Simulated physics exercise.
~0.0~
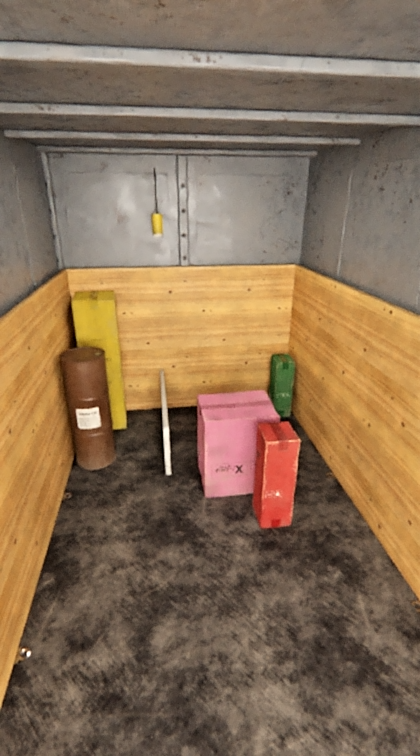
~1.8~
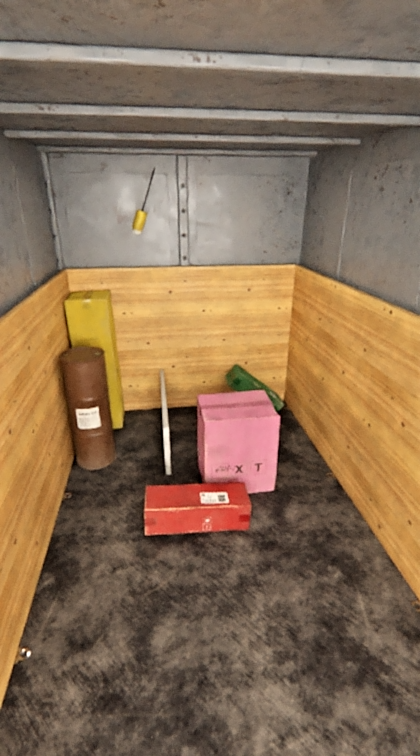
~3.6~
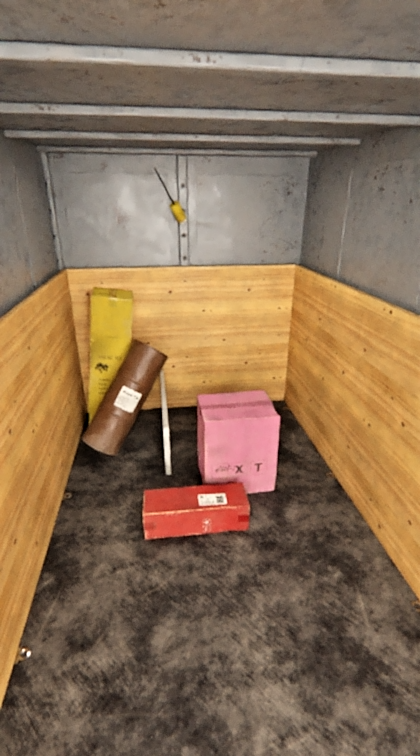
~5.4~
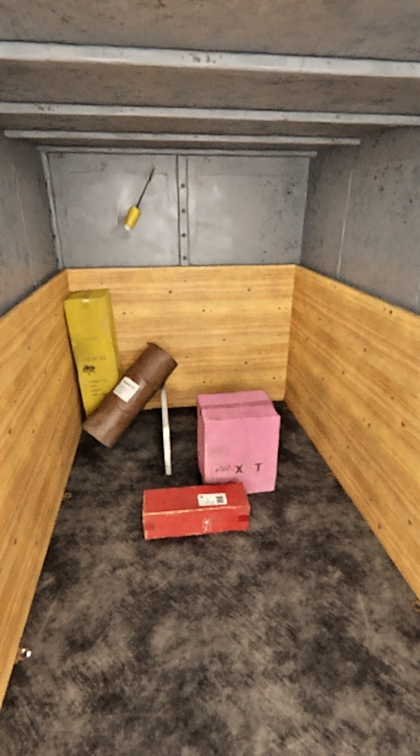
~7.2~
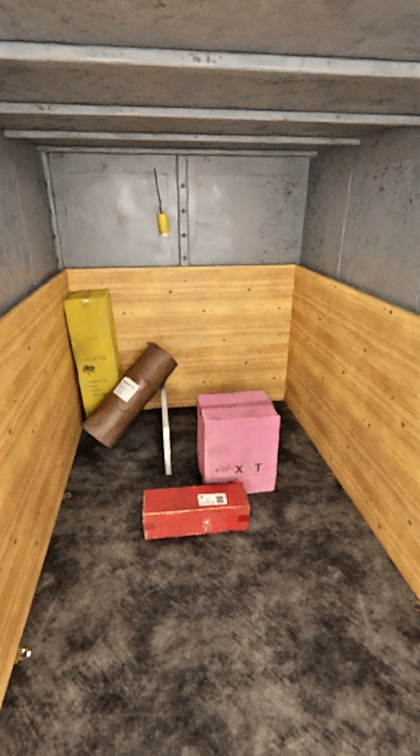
At the start, a red box, a pink box, a green box, a yellow box and a brown drum stand upright in a van's load bay, around a low fixed board, with a yellow lamp hanging above. The red box topples to the left and lies on its side, while the green box leans left behind the pink one and then drops out of sight. Next the brown drum tips right towards the board, and the yellow box tilts briefly before standing straight again. The lamp swings on its cord. Finally the drum rests aslant against the board, the red box stays down, and the pink and yellow boxes remain upright.
